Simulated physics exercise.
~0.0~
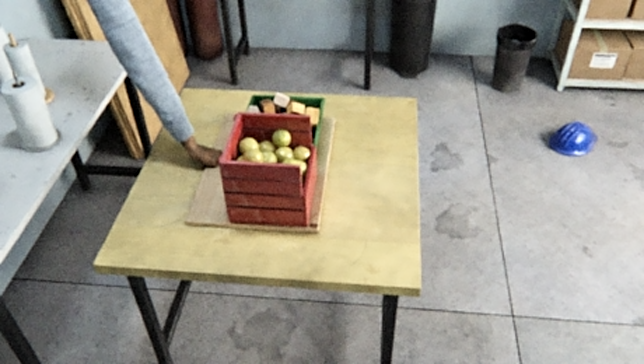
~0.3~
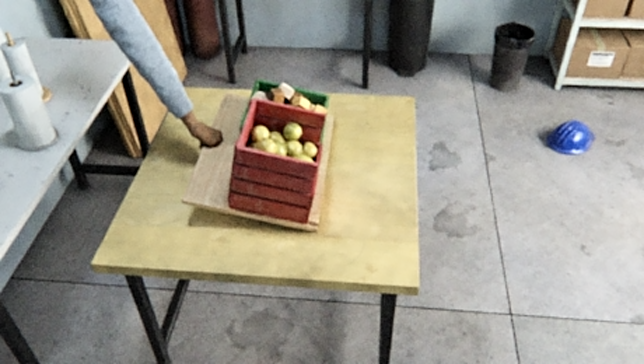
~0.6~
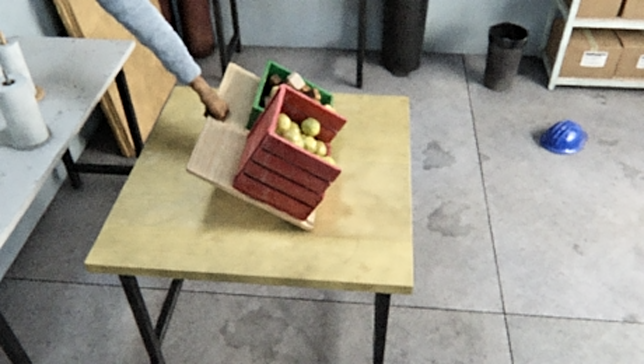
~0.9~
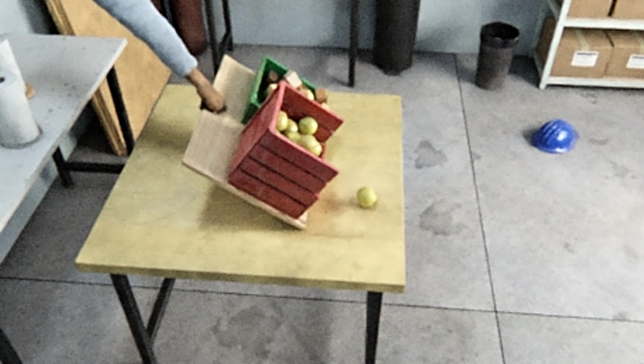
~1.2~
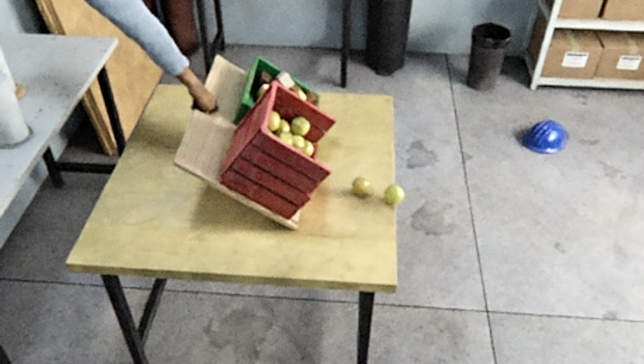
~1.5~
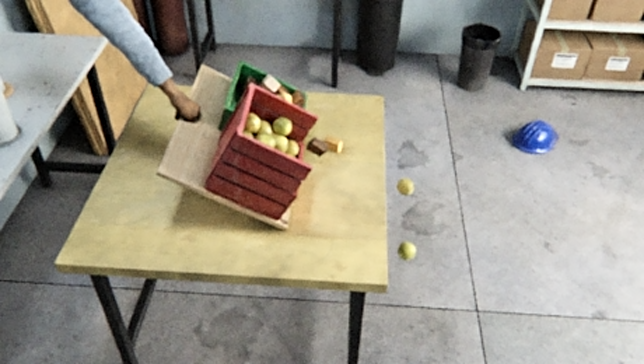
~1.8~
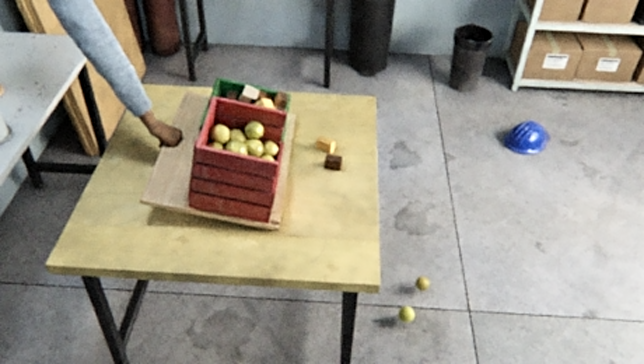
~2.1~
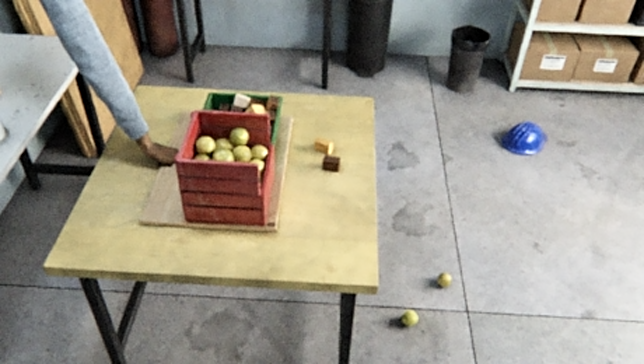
Hand tilting a board with red and green tubs, two yellow apples rolling to the floor, two blocks staying on the table.
